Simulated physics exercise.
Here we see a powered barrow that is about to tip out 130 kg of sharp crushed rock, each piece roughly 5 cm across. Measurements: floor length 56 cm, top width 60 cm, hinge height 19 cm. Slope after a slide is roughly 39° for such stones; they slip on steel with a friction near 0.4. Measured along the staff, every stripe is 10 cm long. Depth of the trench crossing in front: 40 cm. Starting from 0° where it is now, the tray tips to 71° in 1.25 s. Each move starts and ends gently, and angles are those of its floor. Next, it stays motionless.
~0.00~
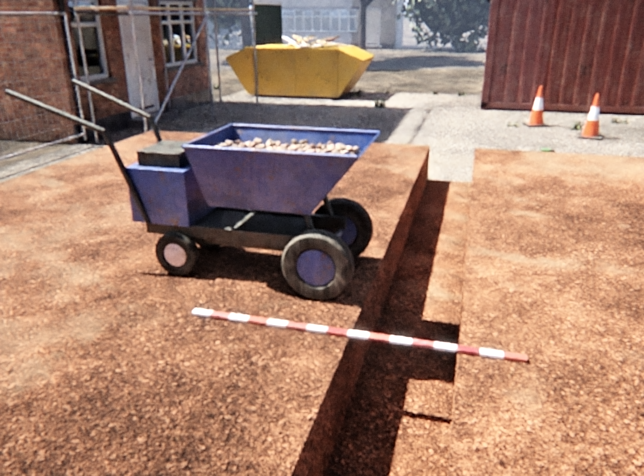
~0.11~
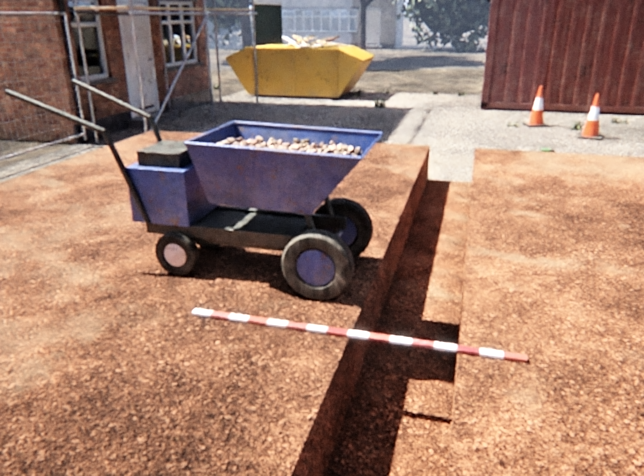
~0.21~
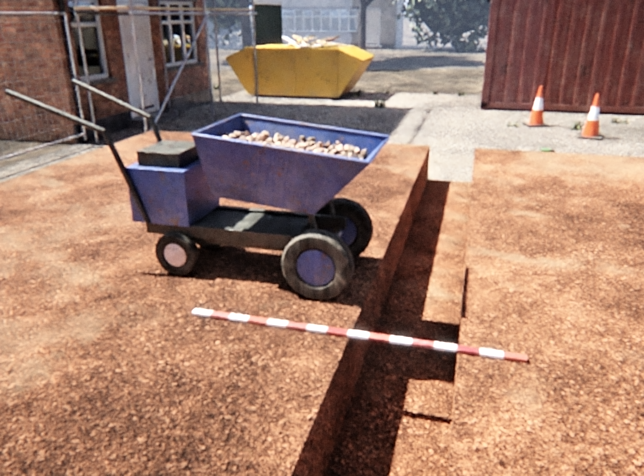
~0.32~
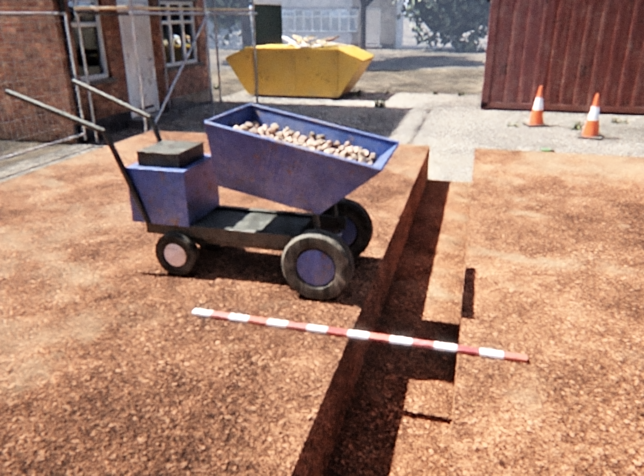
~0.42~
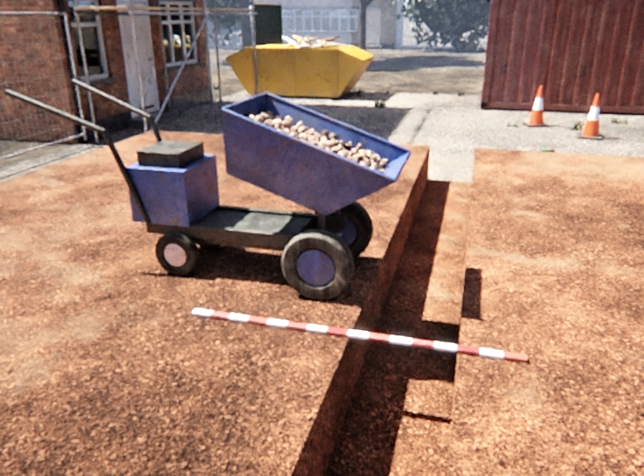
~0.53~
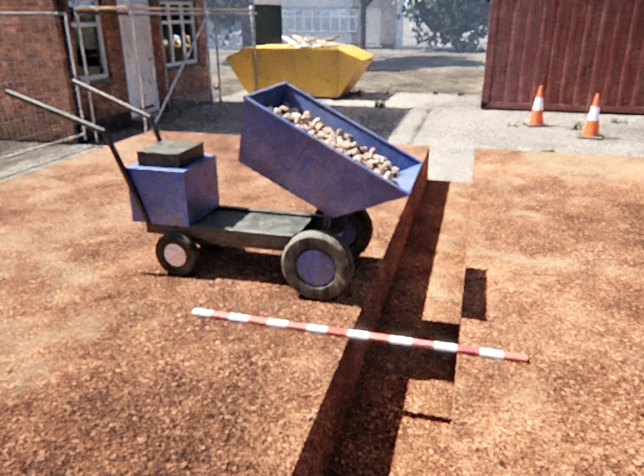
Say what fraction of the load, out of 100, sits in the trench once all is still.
About 54 out of 100.
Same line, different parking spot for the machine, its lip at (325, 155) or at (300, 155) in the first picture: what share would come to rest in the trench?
Near 80 and near 90 percent.
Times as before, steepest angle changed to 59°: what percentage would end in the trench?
In that case around 15 percent.
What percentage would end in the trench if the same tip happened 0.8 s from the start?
In that case some 45 per cent.
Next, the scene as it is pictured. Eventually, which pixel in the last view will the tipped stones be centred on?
(455, 329).
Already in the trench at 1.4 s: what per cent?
By that point it's something like 5 in a hundred.
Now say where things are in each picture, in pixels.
Lip at (358, 157), floor tilted 0°, highest stones at (295, 147), in the first frame.
Lip at (361, 159), floor tilted 1°, highest stones at (268, 145); the stones move at 0.2 m/s on average, in the second frame.
The tray is at 5°, its lip at (369, 163); the top of the load is at (260, 140); the stones move at 0.4 m/s on average, in the third frame.
Lip at (381, 170), floor tilted 11°, highest stones at (258, 130); the stones move at 0.6 m/s on average, in the fourth frame.
The tray is at 19°, its lip at (395, 181); the top of the load is at (264, 120); the stones move at 0.7 m/s on average, in the fifth frame.
Lip at (409, 195), floor tilted 27°, highest stones at (279, 111); the stones move at 0.8 m/s on average, in the sixth frame.
After 0.9 s the floor is at 60°; 100 % in the tray; the foremost stones are at (434, 236).
After 1.4 s the floor is at 71°; 75 % in the tray, 7 % in the trench, 17 % past the trench; the foremost stones are at (515, 293).
After 1.7 s the floor is at 71°; 44 % in the tray, 17 % in the trench, 39 % past the trench; the foremost stones are at (602, 303).
After 3.7 s the floor is at 71°; 8 % in the tray, 54 % in the trench, 38 % past the trench; the foremost stones are at (627, 299).
